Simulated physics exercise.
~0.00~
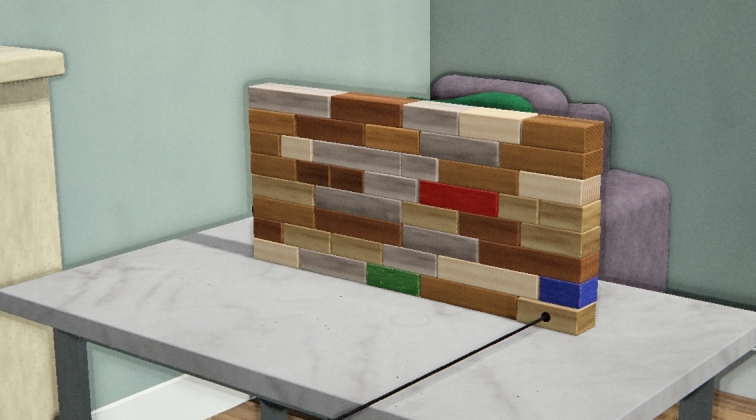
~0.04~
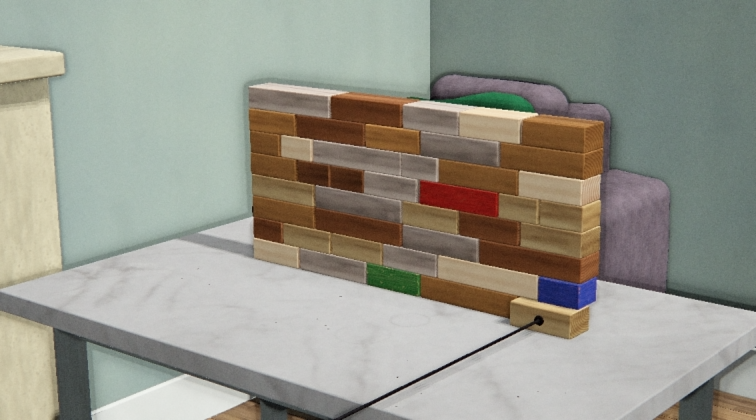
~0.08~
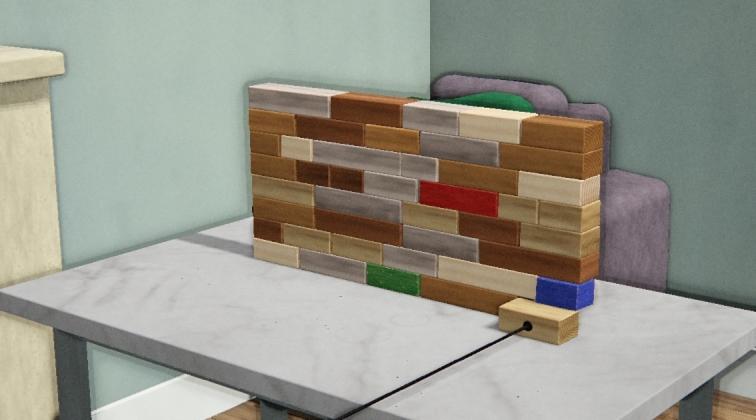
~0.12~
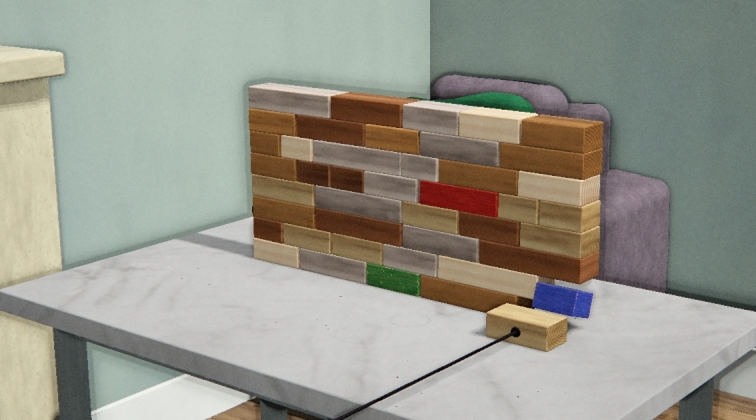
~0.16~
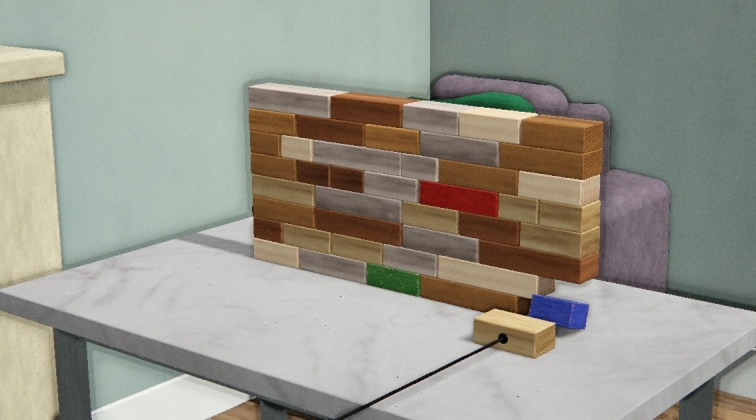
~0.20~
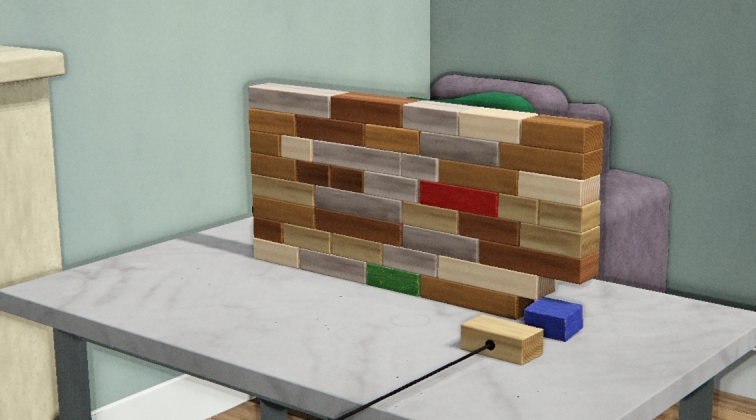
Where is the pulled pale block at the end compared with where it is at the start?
At the start it sits in the bottom right corner of the wall, beneath the blue block. By the end it lies out on the open tabletop in front of the wall, farther left and lower in view.
